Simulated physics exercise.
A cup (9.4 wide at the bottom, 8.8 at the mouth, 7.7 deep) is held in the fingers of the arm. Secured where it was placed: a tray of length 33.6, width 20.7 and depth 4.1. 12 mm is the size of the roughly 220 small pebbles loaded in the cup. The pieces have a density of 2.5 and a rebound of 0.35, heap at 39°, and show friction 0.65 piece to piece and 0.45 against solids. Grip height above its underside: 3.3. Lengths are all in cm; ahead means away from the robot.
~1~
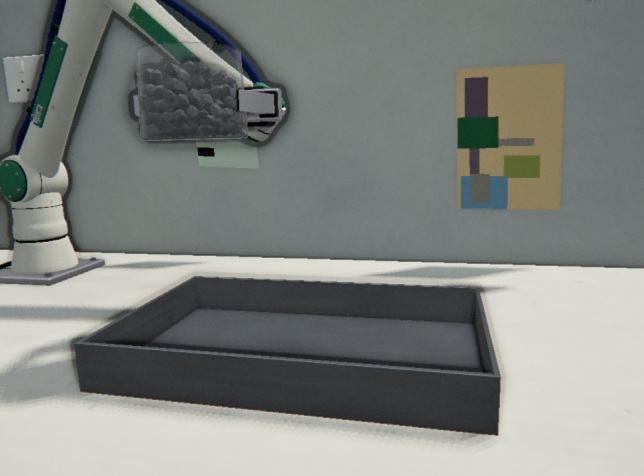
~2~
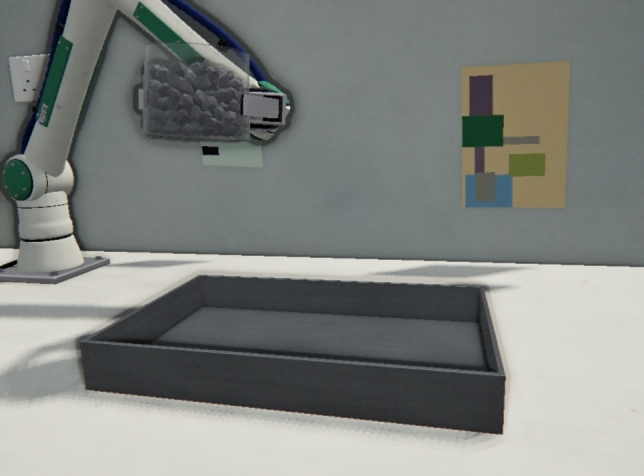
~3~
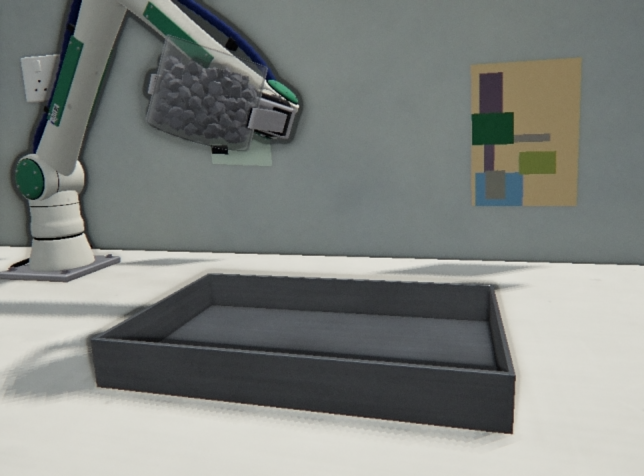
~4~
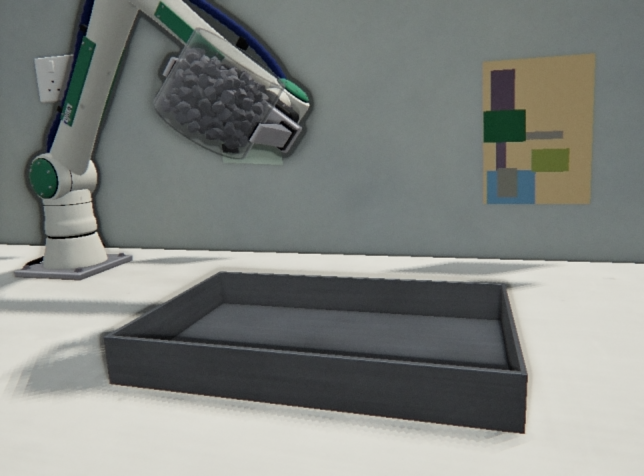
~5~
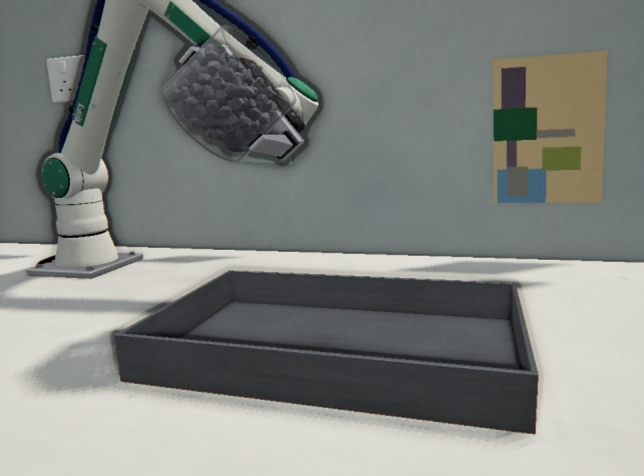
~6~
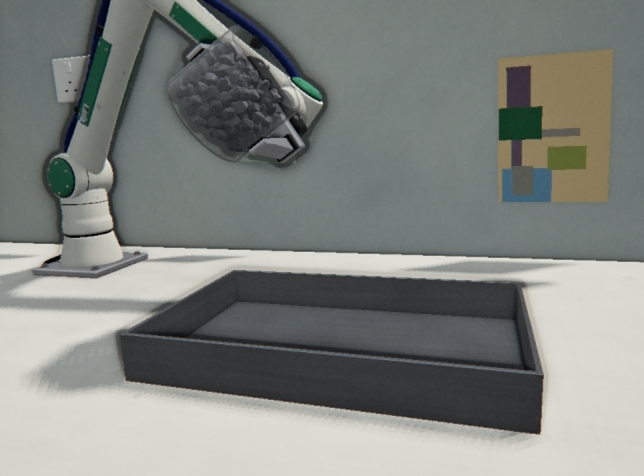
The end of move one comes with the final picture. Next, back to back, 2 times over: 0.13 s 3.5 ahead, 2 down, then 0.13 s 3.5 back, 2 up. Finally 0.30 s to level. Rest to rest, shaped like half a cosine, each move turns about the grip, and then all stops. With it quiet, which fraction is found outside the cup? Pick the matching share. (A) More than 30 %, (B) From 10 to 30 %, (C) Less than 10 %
The answer is C.
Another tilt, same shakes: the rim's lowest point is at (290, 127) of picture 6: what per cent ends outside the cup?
I'd say close to 15 per cent.
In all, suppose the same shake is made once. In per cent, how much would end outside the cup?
Estimate: Around 5 %.
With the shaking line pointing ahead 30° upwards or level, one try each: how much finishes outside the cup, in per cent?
First try about 25 %, second try about 15 %.
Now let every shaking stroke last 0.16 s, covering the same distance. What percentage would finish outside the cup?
That change gives some 5 percent.
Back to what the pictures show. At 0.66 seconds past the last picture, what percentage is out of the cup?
About 5 per cent by then.
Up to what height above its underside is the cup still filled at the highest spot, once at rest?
I'd say close to 7.5 cm.
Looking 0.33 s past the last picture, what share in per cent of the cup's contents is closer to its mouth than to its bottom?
I'd guess about 40 percent of it.
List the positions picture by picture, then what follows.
The first frame shows cup middle at (193, 98), level; upper third of the load around (191, 84), from x 150 to 235, top at y 65; 216 in the cup.
The second frame shows cup middle at (198, 97), tilted 5° forward; upper third of the load around (193, 83), from x 155 to 240, top at y 70.
The third frame shows cup middle at (208, 96), tilted 20° forward; upper third of the load around (202, 82), from x 160 to 250, top at y 60.
The fourth frame shows cup middle at (221, 96), tilted 37° forward; upper third of the load around (209, 81), from x 165 to 265, top at y 55.
The fifth frame shows cup middle at (231, 96), tilted 52° forward; upper third of the load around (218, 79), from x 175 to 270, top at y 50.
The sixth frame shows cup middle at (236, 96), tilted 57° forward; upper third of the load around (224, 79), from x 180 to 275, top at y 50; 216 in the cup.
Then, 0.33 s later, tilted 57° forward, highest piece 27 above the table; 210 in the cup, 6 in flight or on a rim.
Then, 0.66 s later, tilted 33° forward, highest piece 27 above the table; 206 in the cup, 10 in the tray.
Then, 1.02 s later, level, highest piece 29 above the table; 206 in the cup, 10 in the tray.
Then, 2.07 s later, level, highest piece 29 above the table; 206 in the cup, 10 in the tray.
At rest, 206 in the cup, 10 in the tray. That is 5 % outside the cup.
